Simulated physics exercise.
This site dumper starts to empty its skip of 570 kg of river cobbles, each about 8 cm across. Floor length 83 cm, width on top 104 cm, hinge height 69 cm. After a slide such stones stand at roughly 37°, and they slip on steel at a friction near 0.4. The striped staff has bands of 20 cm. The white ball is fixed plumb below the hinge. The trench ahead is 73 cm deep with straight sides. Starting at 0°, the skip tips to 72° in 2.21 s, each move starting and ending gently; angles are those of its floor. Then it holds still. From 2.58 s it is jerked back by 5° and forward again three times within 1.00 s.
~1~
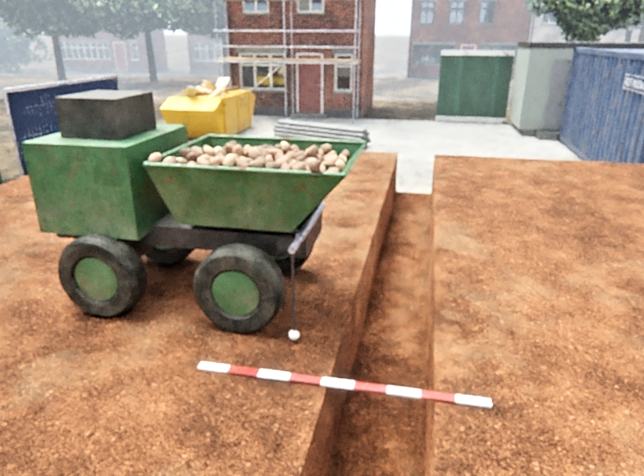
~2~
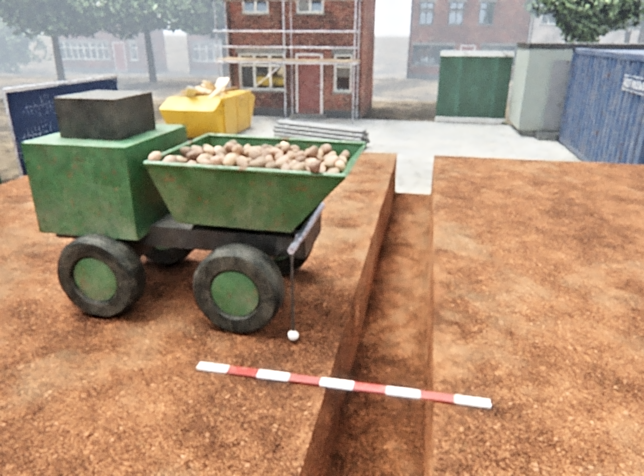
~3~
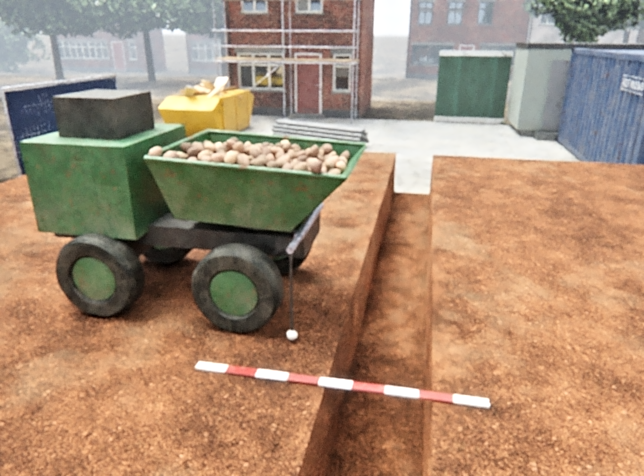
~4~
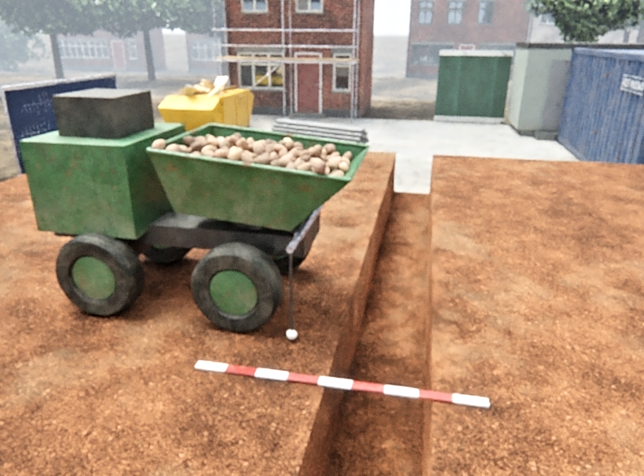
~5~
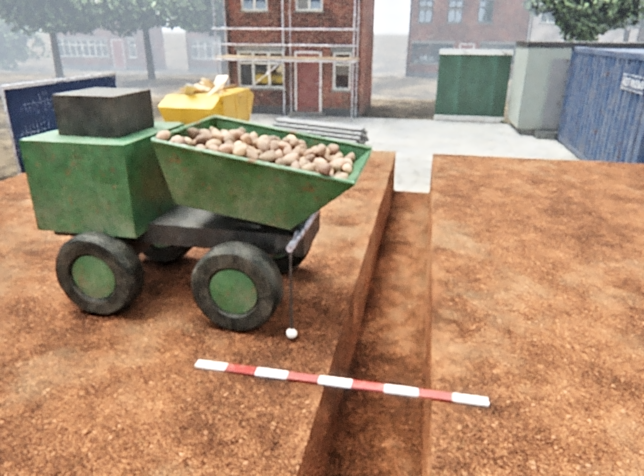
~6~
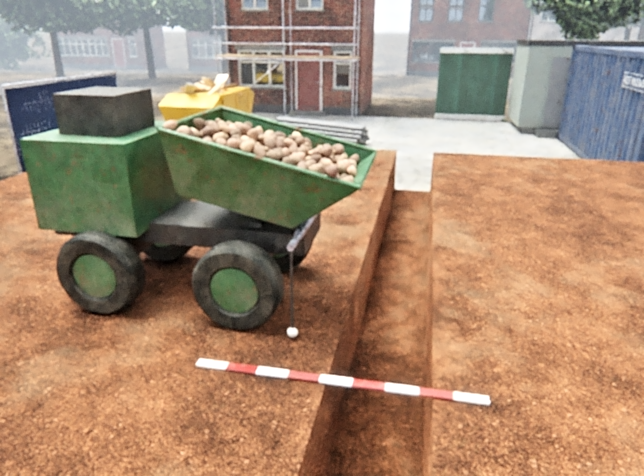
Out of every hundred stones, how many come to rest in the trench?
Some 60 per cent of it.
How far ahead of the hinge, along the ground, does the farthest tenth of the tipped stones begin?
Roughly 160 cm ahead of it.
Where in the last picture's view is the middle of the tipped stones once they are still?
Near (421, 373).
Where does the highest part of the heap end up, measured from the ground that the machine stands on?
Some 20 cm above that level.
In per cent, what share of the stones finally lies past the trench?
Some 40 per cent of the load.
A little later the floor is at 61°; 98 % in the skip, 2 % in the trench; the foremost stones are at (403, 262).
Then the floor is at 72°; 40 % in the skip, 32 % in the trench, 28 % past the trench; the foremost stones are at (531, 330).
Later still the floor is at 72°; 0 % in the skip, 57 % in the trench, 43 % past the trench; the foremost stones are past the picture's edge.
In the end the floor is at 72°; 0 % in the skip, 58 % in the trench, 42 % past the trench; the foremost stones are past the picture's edge.
